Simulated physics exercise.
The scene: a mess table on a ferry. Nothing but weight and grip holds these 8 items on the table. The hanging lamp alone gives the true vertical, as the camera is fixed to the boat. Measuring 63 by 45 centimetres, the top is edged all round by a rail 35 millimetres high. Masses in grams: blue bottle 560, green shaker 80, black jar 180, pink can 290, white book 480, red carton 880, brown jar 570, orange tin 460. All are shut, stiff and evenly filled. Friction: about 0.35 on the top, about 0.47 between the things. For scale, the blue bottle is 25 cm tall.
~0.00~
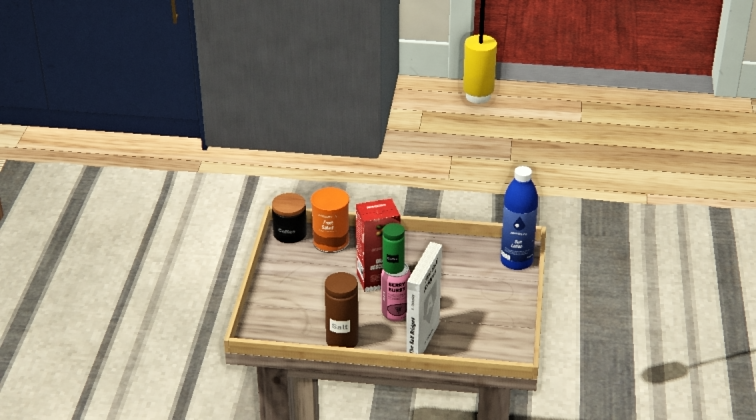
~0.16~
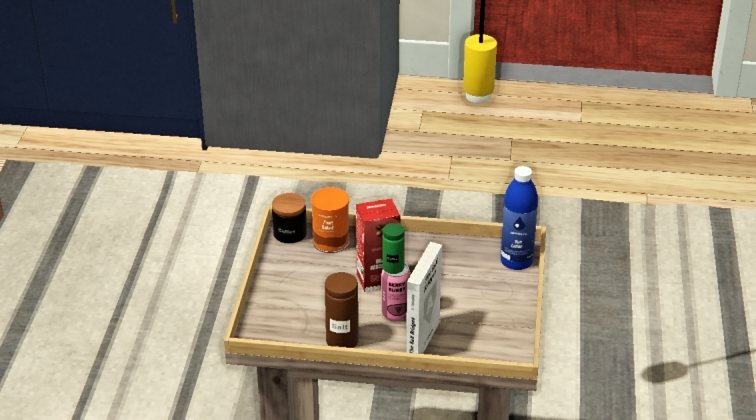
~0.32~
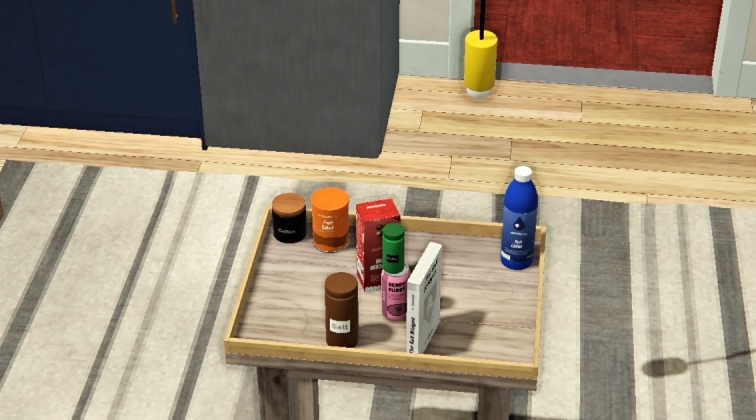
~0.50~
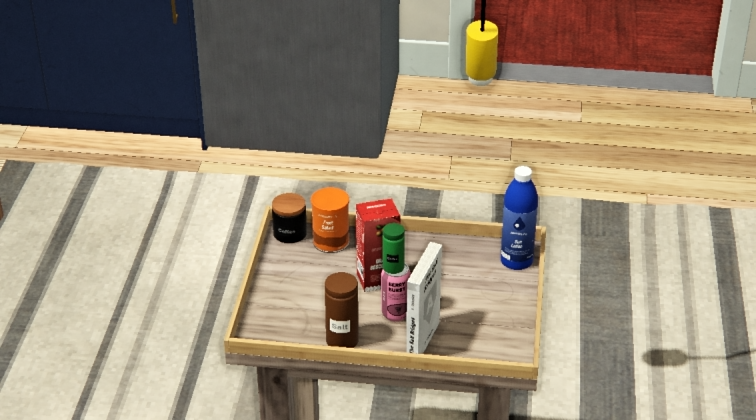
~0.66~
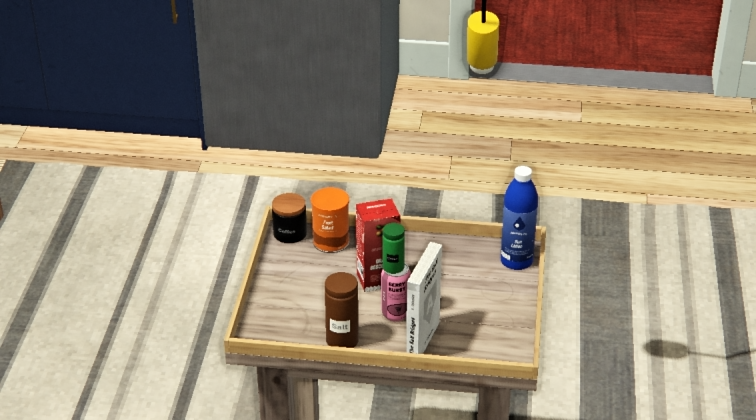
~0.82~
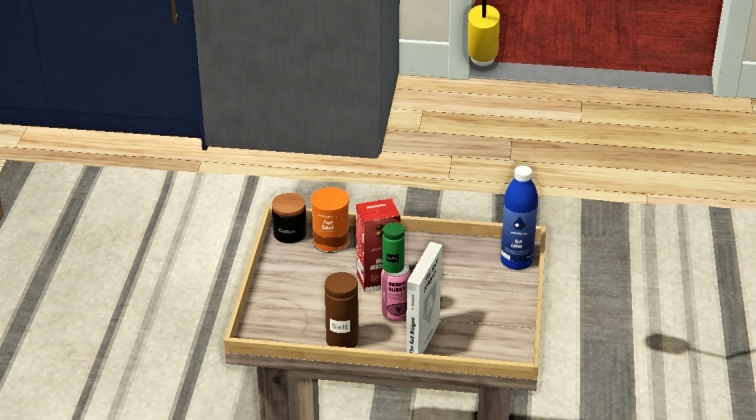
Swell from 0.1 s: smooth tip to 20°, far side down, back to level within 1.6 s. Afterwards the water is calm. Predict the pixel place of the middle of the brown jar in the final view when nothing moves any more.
The middle of the brown jar lies at about (342, 311).
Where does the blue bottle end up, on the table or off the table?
When everything stops, the blue bottle is out of bounds.
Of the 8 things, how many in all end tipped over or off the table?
I get 4.
Around 1.52 s, floor tilted 2°, far side down; blue bottle now off the table; green shaker tipped 65° against what carries it; pink can tipped 73° against what carries it.
Around 1.82 s, boat level; green shaker on its side; pink can on its side; red carton tipped 45° against what carries it.
Finally (3.7 s), off the table, blue bottle; on their side or leaning hard on the table, green shaker, pink can and red carton; the other 4 still in place (within 5 cm). In the last view, brown jar near (342, 311).
